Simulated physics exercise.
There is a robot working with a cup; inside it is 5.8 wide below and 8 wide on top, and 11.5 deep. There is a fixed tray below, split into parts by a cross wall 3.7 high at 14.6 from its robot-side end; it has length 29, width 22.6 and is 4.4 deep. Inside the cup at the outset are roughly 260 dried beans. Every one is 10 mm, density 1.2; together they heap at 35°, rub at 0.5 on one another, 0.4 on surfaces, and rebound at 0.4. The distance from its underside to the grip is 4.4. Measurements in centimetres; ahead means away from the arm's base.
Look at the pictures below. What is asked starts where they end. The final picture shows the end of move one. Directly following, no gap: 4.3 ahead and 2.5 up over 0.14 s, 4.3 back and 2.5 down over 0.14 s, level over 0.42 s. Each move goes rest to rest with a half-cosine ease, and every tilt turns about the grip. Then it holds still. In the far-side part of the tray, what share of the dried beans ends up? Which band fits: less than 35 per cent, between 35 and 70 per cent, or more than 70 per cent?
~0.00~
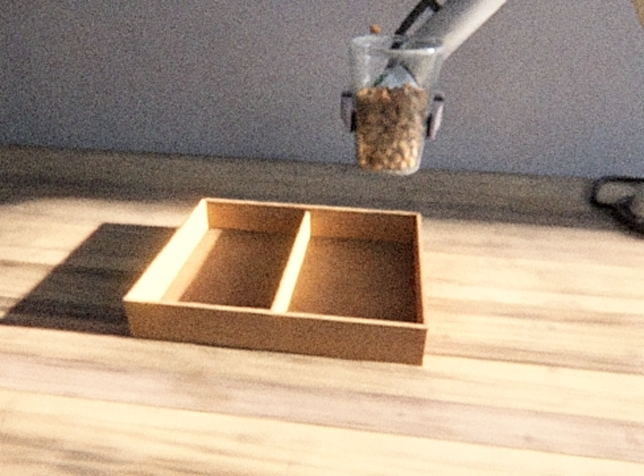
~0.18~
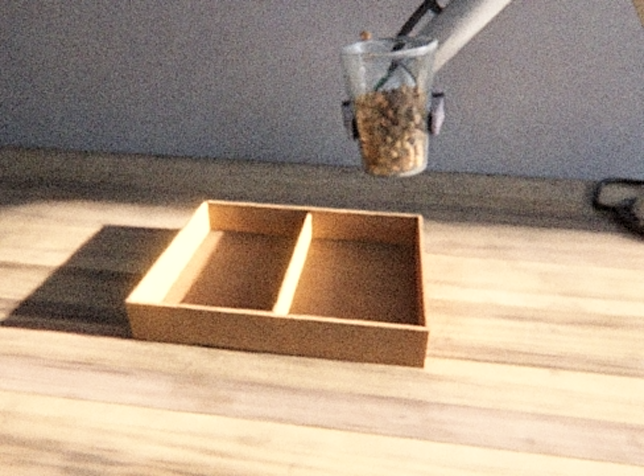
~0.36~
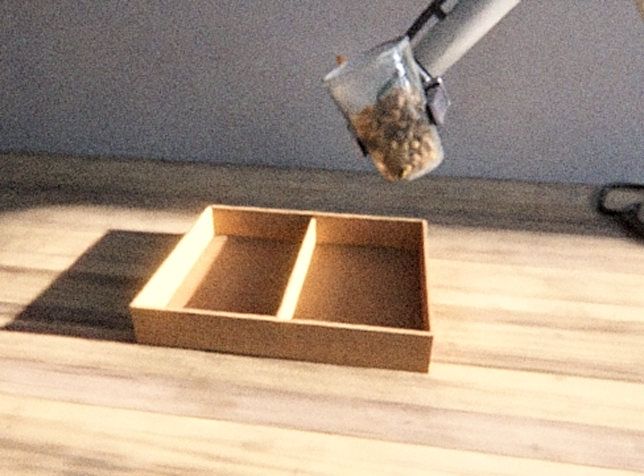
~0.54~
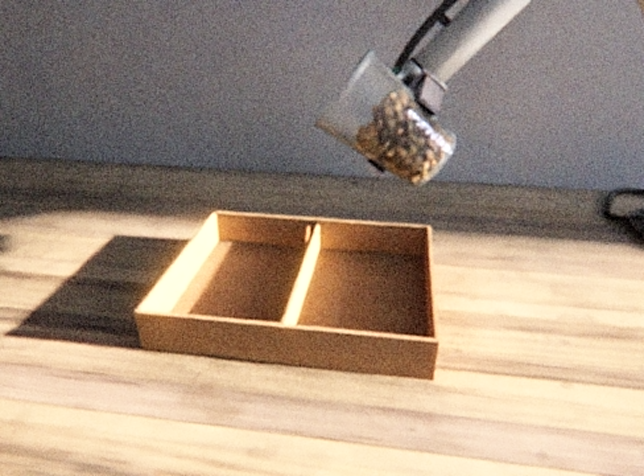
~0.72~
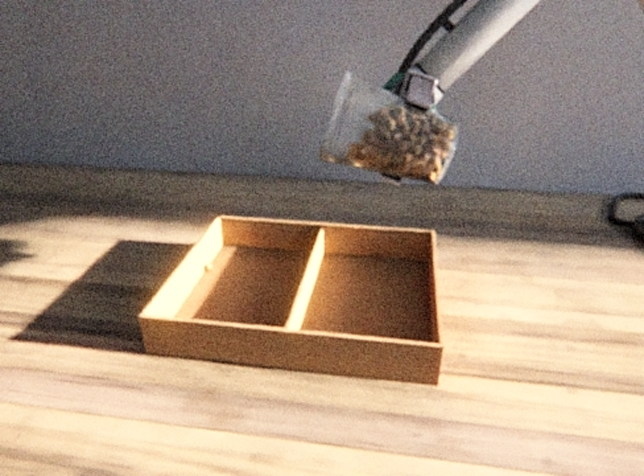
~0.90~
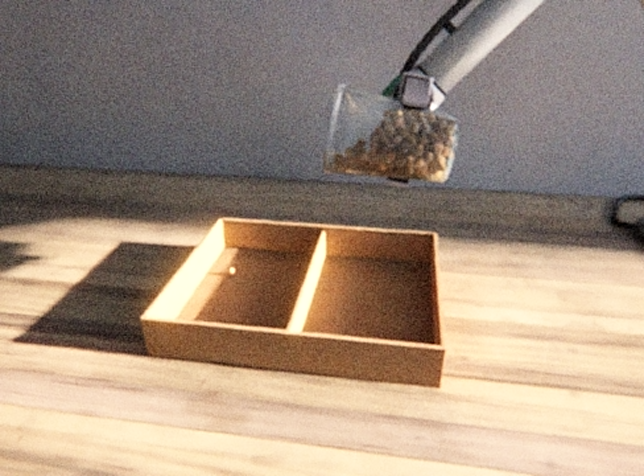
It falls between 35 and 70 per cent.
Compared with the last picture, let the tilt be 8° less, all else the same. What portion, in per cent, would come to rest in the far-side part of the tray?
Expected: Around 30 %.
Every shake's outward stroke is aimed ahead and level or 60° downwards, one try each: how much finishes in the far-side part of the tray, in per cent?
First try some 30 %, second try some 5 %.
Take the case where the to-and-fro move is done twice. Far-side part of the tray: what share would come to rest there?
In that case it would be near 70 percent.
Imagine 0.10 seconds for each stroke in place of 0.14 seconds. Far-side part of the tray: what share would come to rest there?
In that case around 90 per cent.
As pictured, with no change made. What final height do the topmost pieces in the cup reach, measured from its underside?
I'd say near 6.0 cm from the bottom.
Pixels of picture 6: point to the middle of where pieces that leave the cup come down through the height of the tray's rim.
They come through centred close to (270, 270).
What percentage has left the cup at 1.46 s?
Share out so far: Near 50 %.
After 1.18 s, tilted 82° forward, highest piece 21 above the table; 166 in the cup, 1 in the far-side part, 90 in flight or on a rim.
After 1.46 s, tilted 21° forward, highest piece 26 above the table; 128 in the cup, 117 in the far-side part, 9 in the robot-side part, 3 in flight or on a rim.
After 1.80 s, level, highest piece 22 above the table; 128 in the cup, 120 in the far-side part, 9 in the robot-side part.
After 2.85 s, level, highest piece 22 above the table; 128 in the cup, 120 in the far-side part, 9 in the robot-side part.
In the end, 128 in the cup, 120 in the far-side part, 9 in the robot-side part. That is 47 % in the far-side part of the tray.
